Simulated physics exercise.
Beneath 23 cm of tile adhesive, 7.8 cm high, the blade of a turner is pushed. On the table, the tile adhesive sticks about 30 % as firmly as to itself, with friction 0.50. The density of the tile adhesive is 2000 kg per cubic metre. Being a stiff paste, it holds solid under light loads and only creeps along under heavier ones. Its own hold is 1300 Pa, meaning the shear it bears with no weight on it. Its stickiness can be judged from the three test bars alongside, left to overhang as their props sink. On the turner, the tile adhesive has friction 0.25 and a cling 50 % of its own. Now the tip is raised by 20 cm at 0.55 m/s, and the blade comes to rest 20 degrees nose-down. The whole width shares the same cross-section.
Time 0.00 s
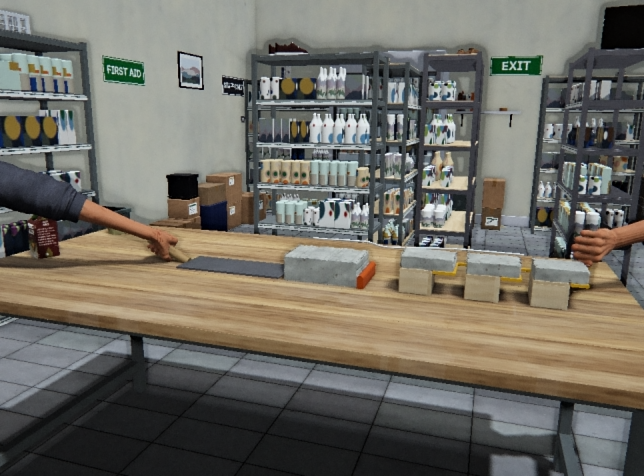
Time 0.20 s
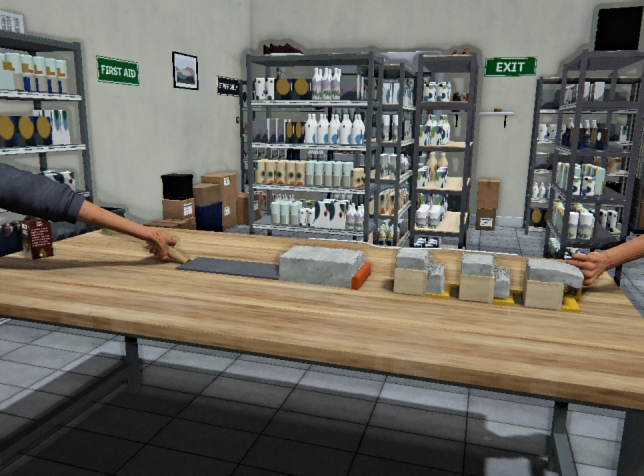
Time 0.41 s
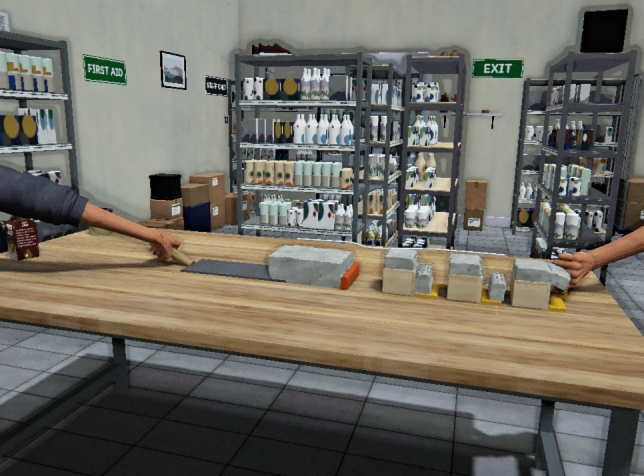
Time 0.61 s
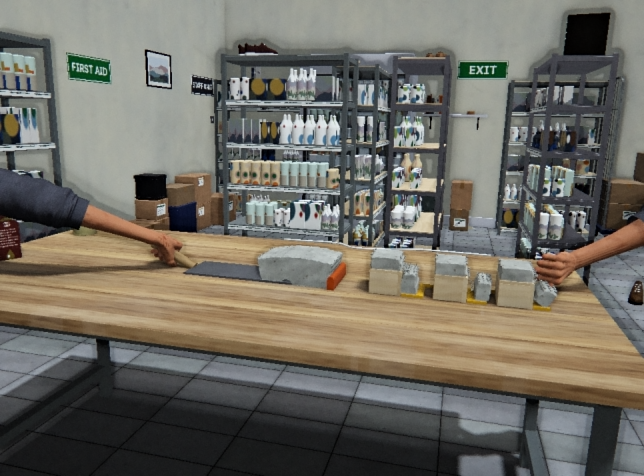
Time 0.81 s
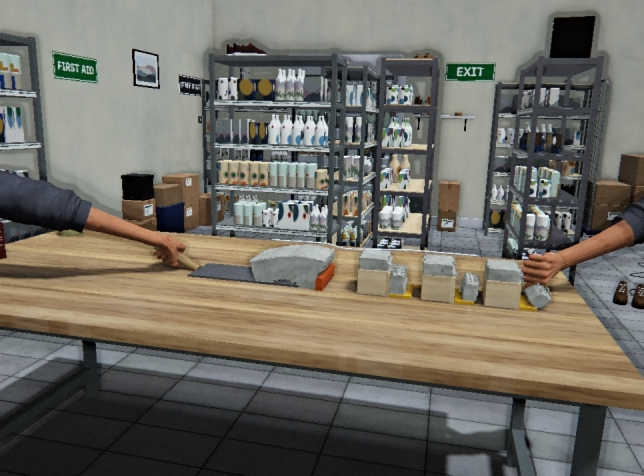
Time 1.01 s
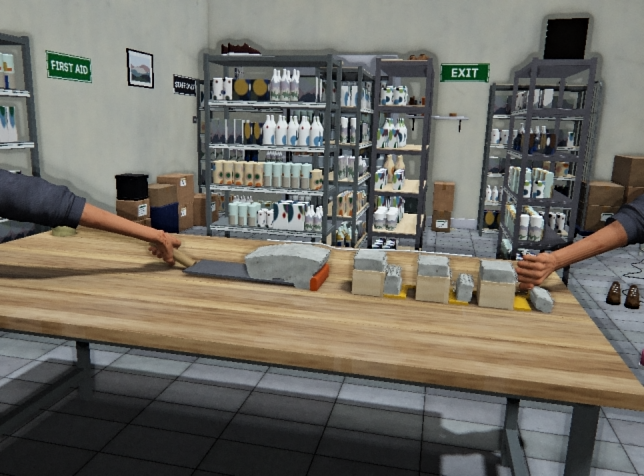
A hand slides a dark blade under a grey slab while three overhanging bars droop beside it.
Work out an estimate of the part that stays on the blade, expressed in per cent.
The estimate comes to about 61 %.
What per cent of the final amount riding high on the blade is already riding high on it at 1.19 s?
I'd put it near 80 per cent.
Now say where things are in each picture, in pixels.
Handle end of the blade at (176, 268), not yet moved; highest point of the tile adhesive at (321, 259); the tips have sunk 0, 0, 0 (left to right), in the first picture.
Handle end of the blade at (175, 269), moved 1.6 cm; highest point of the tile adhesive at (352, 263); the tips have sunk 7.3 cm, 6.6 cm, 1.1 cm (left to right), in the second picture.
Handle end of the blade at (180, 271), moved 7.6 cm; highest point of the tile adhesive at (294, 258); the tips have sunk 7.3 cm, 7.2 cm, 1.6 cm (left to right), in the third picture.
Handle end of the blade at (183, 273), moved 14 cm; highest point of the tile adhesive at (291, 257); the tips have sunk 7.3 cm, 7.2 cm, 6.7 cm (left to right), in the fourth picture.
Handle end of the blade at (188, 276), moved 19 cm; highest point of the tile adhesive at (298, 256); the tips have sunk 7.3 cm, 7.2 cm, 6.9 cm (left to right), in the fifth picture.
Handle end of the blade at (183, 272), moved 20 cm; highest point of the tile adhesive at (290, 255); the tips have sunk 7.3 cm, 7.2 cm, 6.5 cm (left to right), in the sixth picture.
By 1.19 s, the tip is 10 cm up.
By 1.41 s, the tip is 20 cm up and 61 % is riding high on the blade.
By 1.62 s, the tip is 20 cm up and 61 % is riding high on the blade.
By 1.84 s, the tip is 20 cm up and 61 % is riding high on the blade.
By 1.94 s, at the end, the tip is 20 cm up and 61 % is riding high on the blade.
